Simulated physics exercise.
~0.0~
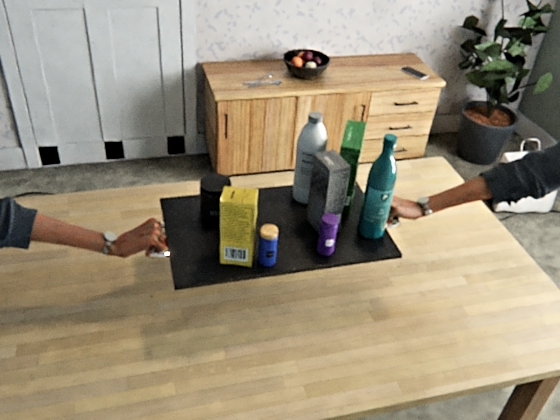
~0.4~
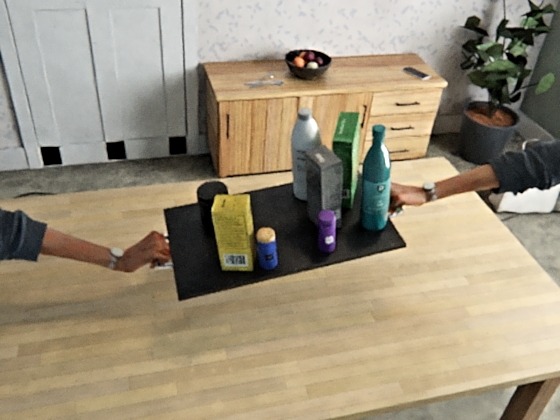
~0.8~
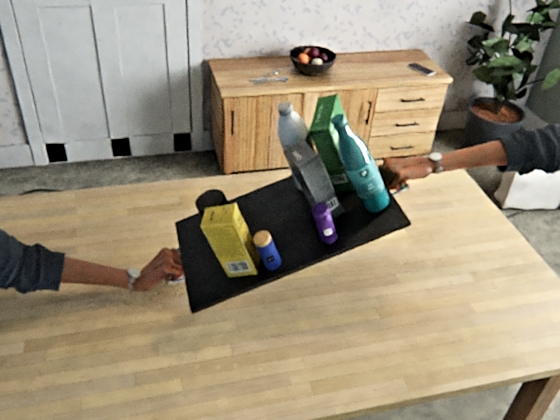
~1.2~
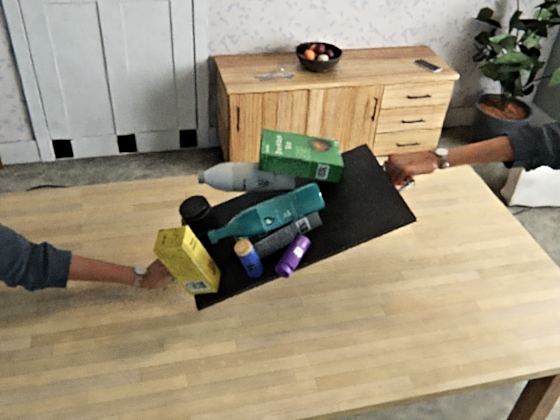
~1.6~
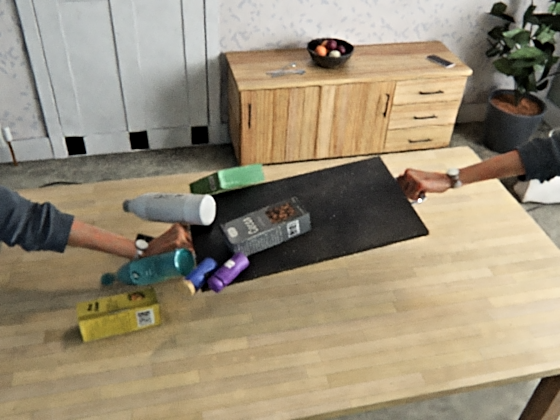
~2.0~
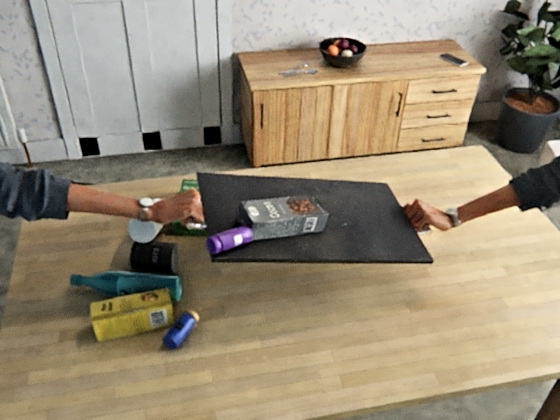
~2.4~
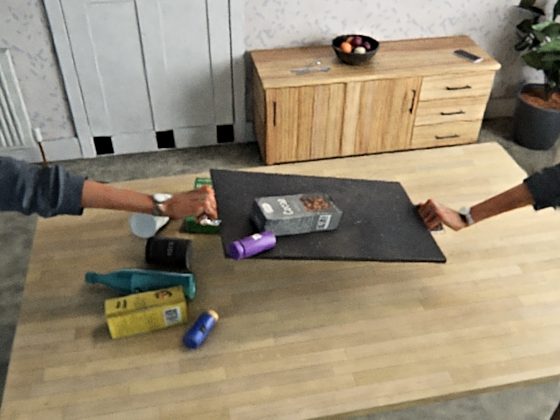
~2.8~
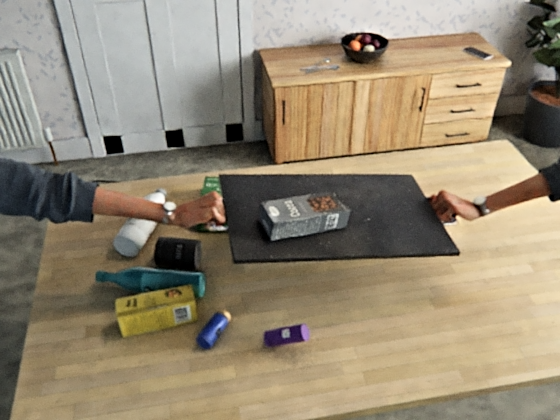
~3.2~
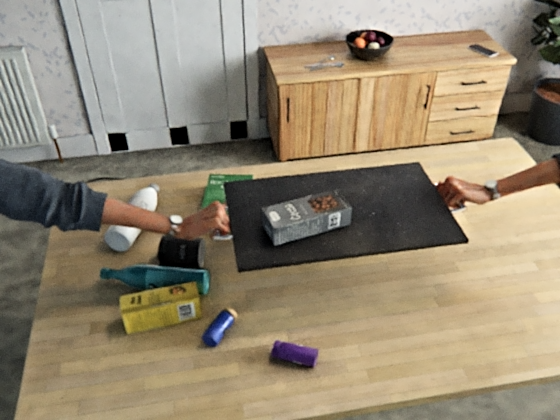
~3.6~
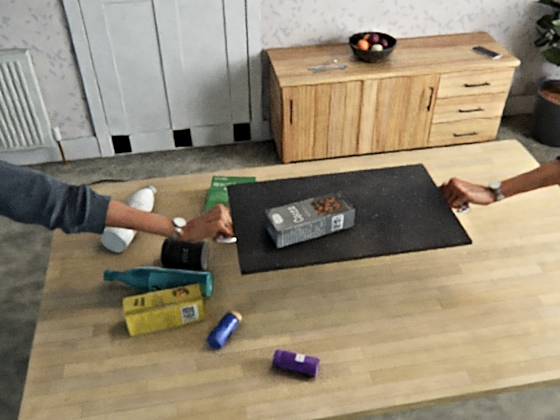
Above a wooden table, two hands tilted a black tray down to the left, and bottles, cartons and other containers toppled and slid off, followed by a purple shaker, until only a grey packet lay on the nearly level tray.
